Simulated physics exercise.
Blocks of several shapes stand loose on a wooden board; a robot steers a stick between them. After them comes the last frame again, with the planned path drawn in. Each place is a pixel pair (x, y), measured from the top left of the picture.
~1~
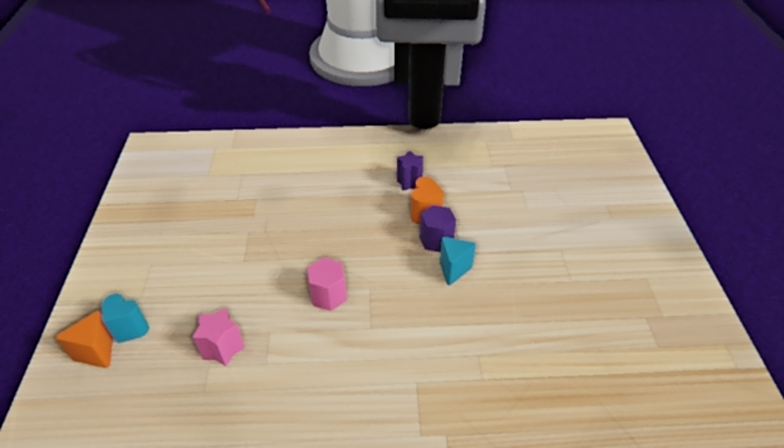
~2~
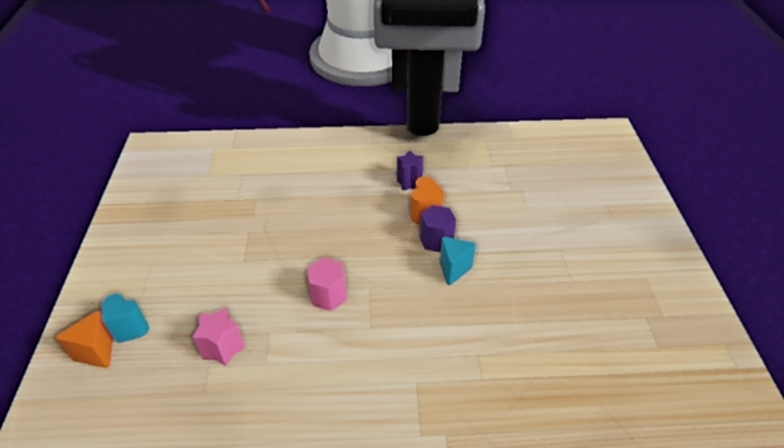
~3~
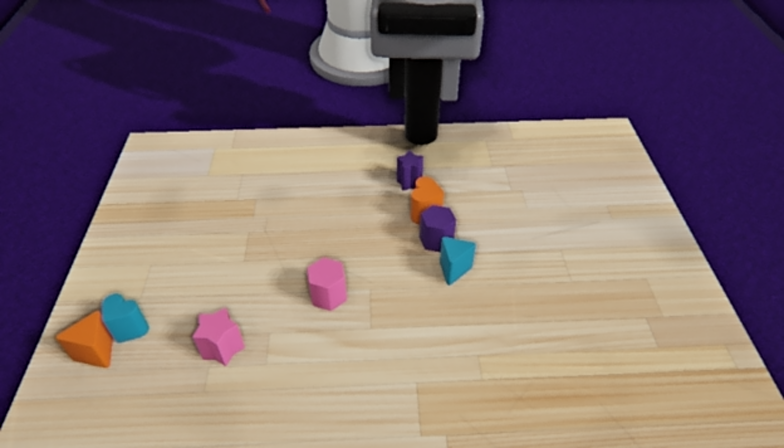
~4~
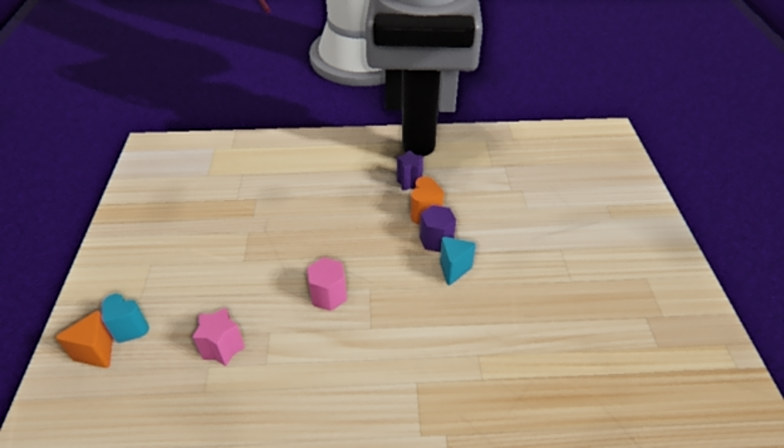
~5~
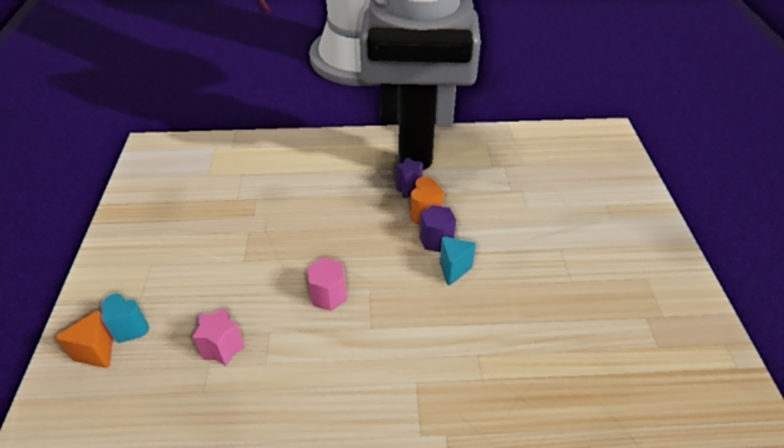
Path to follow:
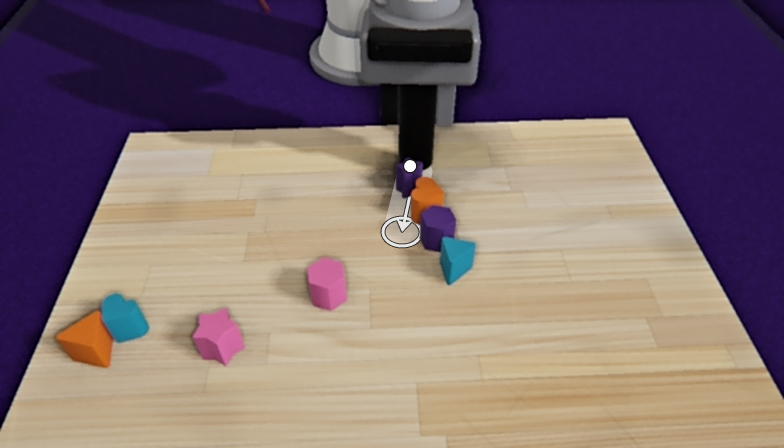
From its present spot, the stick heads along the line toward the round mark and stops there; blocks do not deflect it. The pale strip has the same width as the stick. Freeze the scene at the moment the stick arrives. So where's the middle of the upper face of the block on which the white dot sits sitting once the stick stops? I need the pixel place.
In the picture, that point is around (394, 230).
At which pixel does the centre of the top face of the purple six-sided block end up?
Roughly at (468, 238).
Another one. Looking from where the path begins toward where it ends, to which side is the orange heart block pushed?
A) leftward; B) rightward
Option A.
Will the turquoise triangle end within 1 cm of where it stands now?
No, I don't think so.
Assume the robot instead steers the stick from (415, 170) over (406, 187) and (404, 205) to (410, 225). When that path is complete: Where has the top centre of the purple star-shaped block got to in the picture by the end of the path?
Its top centre is at about (405, 223).
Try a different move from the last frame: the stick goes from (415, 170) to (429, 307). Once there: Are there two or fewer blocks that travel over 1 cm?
No, that is not how it ends up.
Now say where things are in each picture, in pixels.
The first frame shows stick's lower end at (425, 120); purple star-shaped block at (410, 159); orange heart block at (427, 189); purple six-sided block at (438, 216); turquoise triangle at (457, 247).
The second frame shows stick at (423, 127); blocks still.
The third frame shows stick at (421, 135); blocks still.
The fourth frame shows stick at (419, 147); blocks still.
The fifth frame shows stick at (416, 161); purple star-shaped block at (410, 166); orange heart block at (427, 189); purple six-sided block at (438, 216); turquoise triangle at (457, 247).
Drawn move, from (415, 170) to (402, 232); the dot is on the purple star-shaped block.
On the path given first. Halfway along, stick at (409, 190); purple star-shaped block at (402, 196); orange heart block at (432, 203), turned 25° anticlockwise; purple six-sided block at (446, 225).
At the end, stick at (402, 222); purple star-shaped block at (394, 230); orange heart block at (438, 220), turned 80° anticlockwise; purple six-sided block at (468, 238); turquoise triangle at (463, 260).
